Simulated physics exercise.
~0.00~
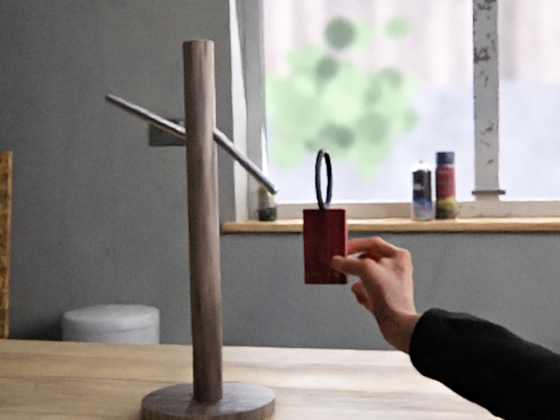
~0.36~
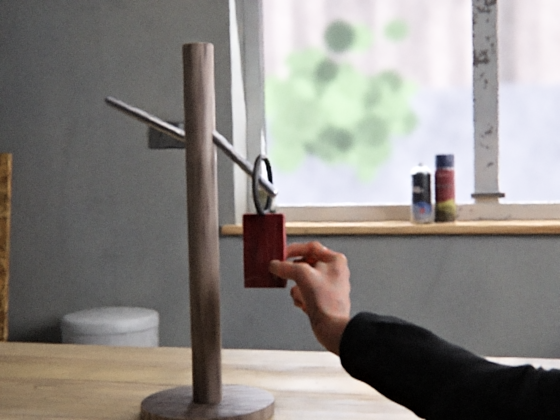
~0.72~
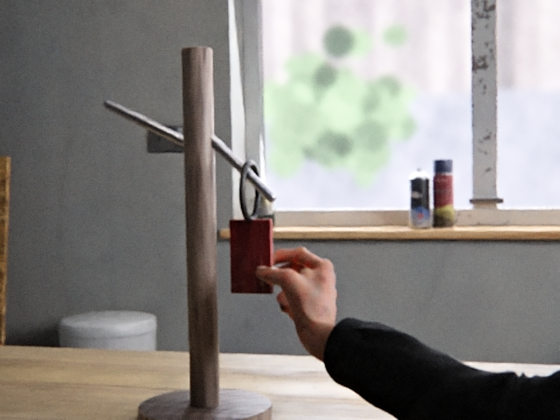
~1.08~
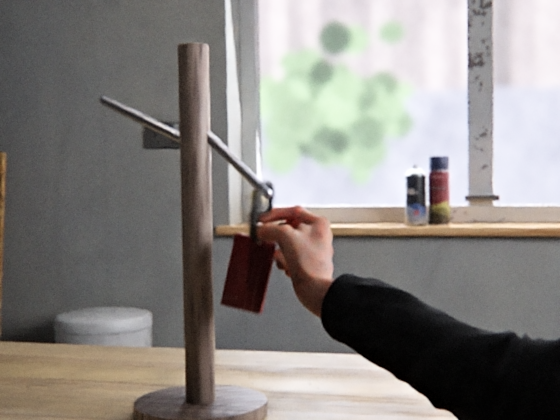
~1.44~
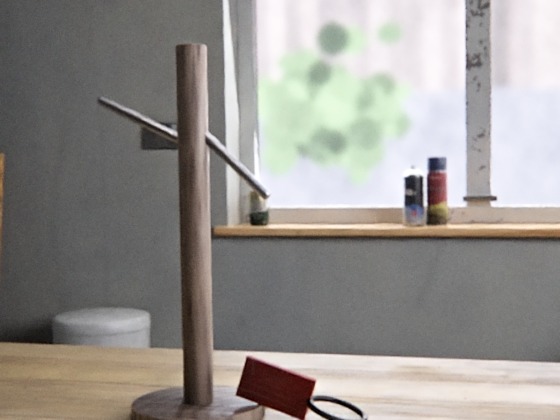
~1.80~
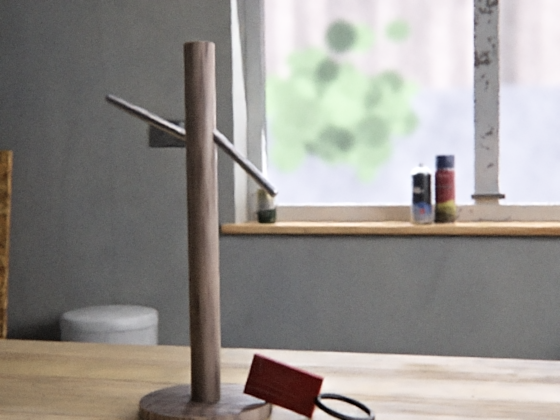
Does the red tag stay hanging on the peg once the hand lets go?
No, the red tag comes off the downward-sloping peg and drops to the table, where it ends up by the base of the stand.
